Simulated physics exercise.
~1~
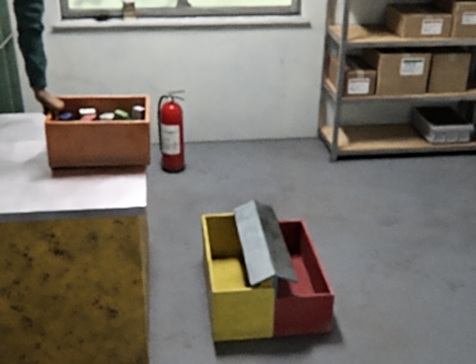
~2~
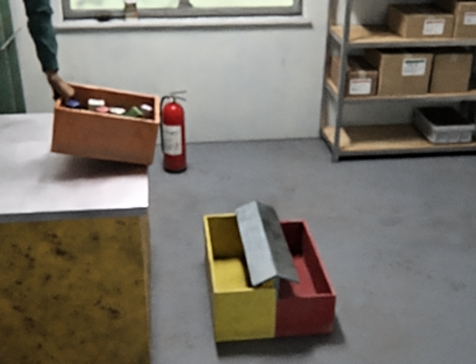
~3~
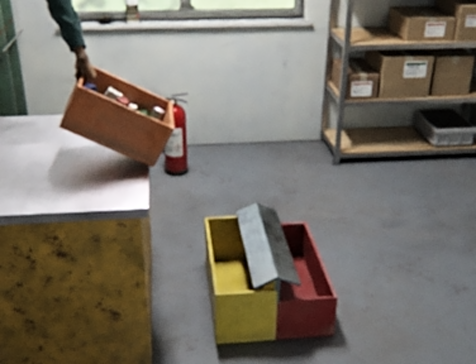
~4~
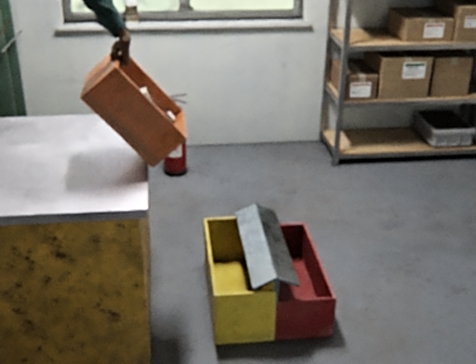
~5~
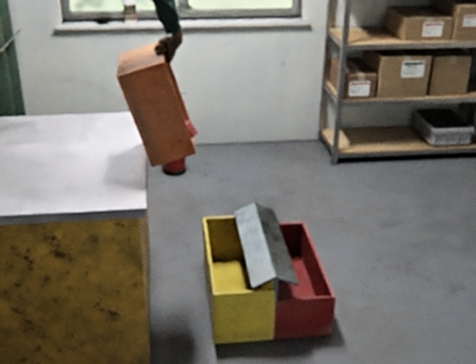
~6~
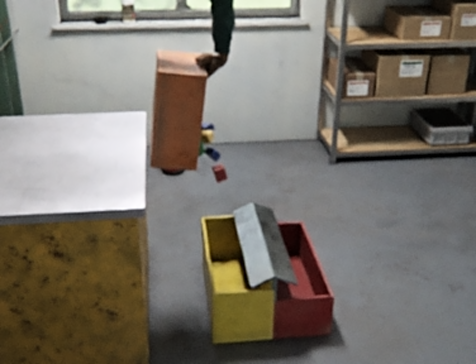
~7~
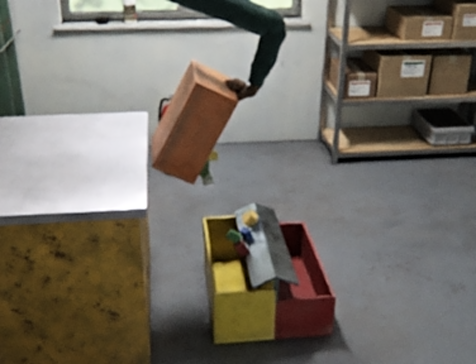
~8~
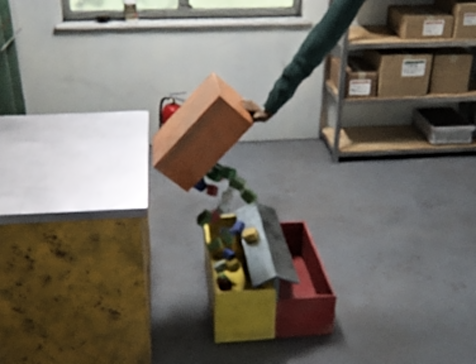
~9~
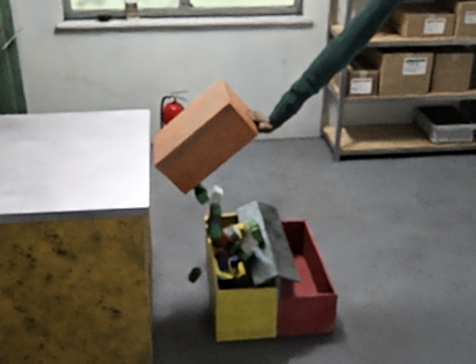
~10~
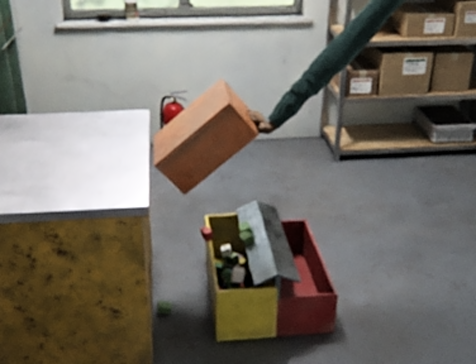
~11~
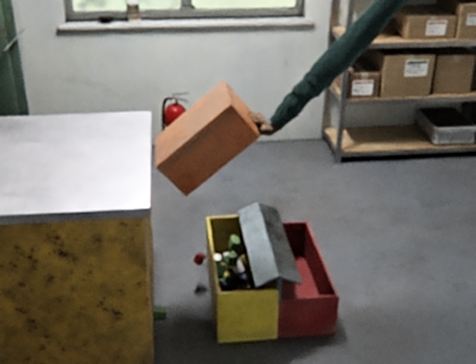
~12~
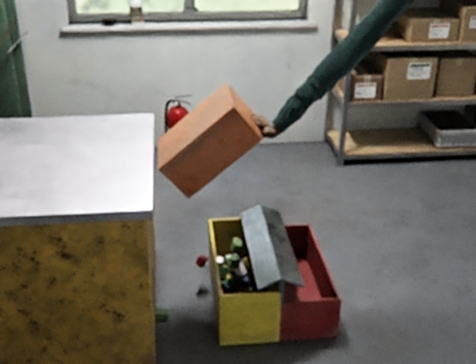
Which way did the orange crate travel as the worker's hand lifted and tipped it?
The orange crate moved to the right, going past the edge of the bench as it was tipped over.
